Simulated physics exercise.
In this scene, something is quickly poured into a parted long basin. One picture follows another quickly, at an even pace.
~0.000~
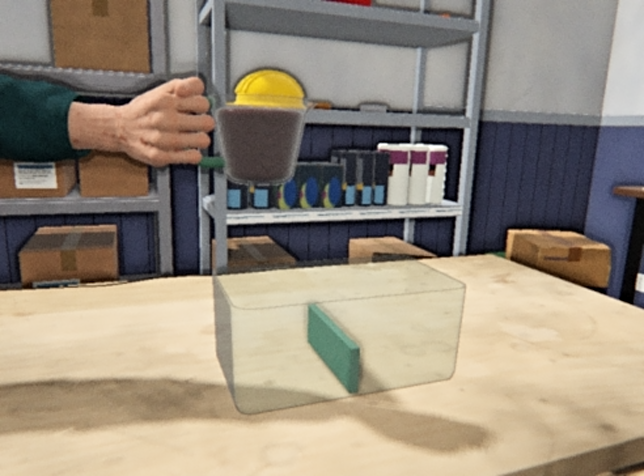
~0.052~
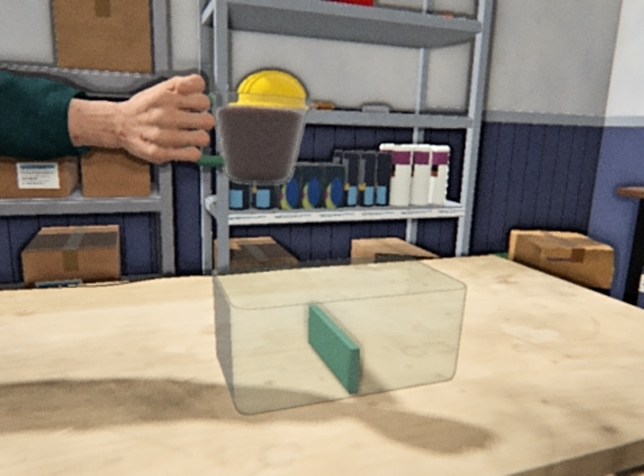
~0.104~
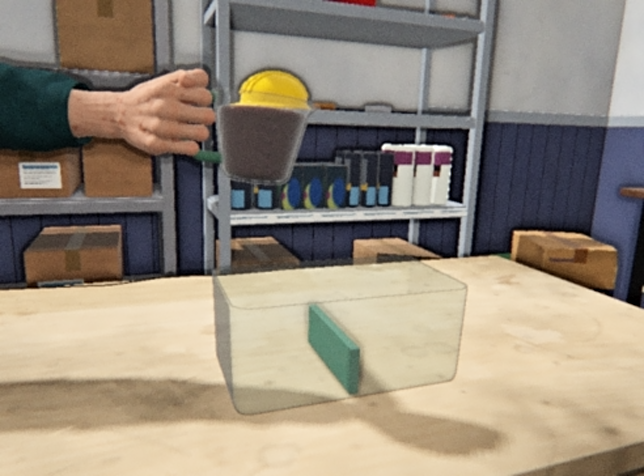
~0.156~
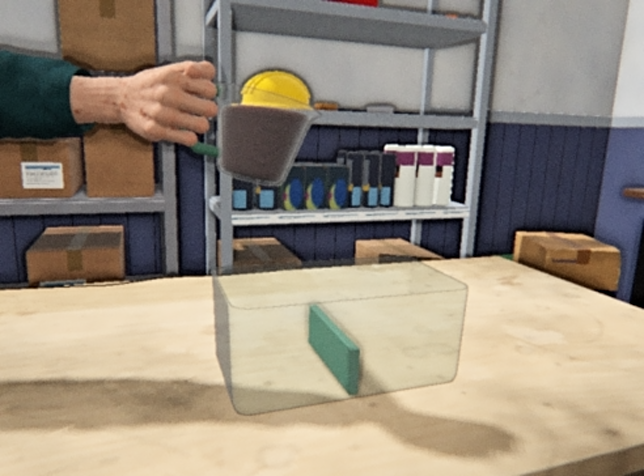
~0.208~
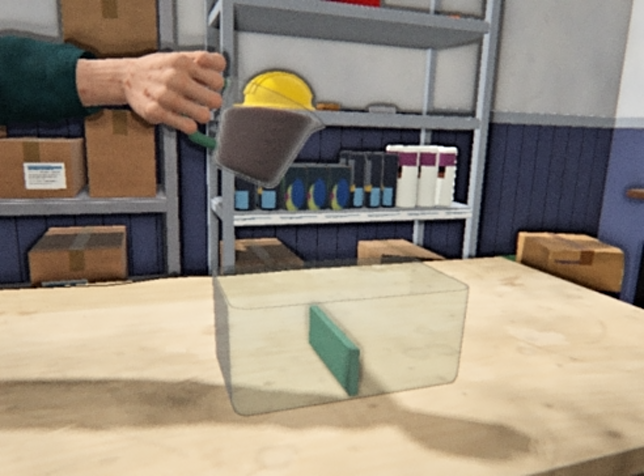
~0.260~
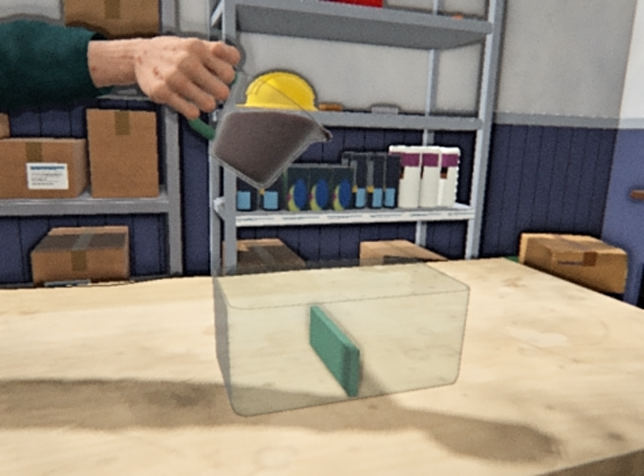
A hand tilting a dark pitcher steadily to the right above a clear basin with a green divider on a wooden table.
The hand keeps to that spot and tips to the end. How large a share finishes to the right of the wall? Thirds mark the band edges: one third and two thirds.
I would say more than two thirds ends up on that side.
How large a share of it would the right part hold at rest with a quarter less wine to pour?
I'd say roughly 75 percent.
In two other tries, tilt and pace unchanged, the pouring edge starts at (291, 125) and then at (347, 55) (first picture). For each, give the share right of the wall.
The first start yields 35 per cent, the second 85 per cent.
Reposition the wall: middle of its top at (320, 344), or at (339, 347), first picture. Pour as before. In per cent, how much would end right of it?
85 %, then 70 %.
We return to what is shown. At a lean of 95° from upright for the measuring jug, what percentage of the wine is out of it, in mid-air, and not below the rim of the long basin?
Airborne fraction: Approx. 40 %.
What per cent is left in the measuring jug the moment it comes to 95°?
35 per cent, approximately.
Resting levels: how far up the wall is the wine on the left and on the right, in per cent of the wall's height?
About 10 left, about 30 right.
A moment on, the measuring jug is tipped on its side and 37 per cent is still to pour, 0 is left of the wall and 25 right of it.
Next, the measuring jug is tipped right over and 3 per cent is still to pour, 8 is left of the wall and 80 right of it.
Then the measuring jug is tipped right over and 0 per cent is still to pour, 15 is left of the wall and 83 right of it.
Later the measuring jug is tipped right over and 0 per cent is still to pour, 15 is left of the wall and 83 right of it.
Finally, 15 per cent lies left of the wall, 83 right of it and 1 outside.
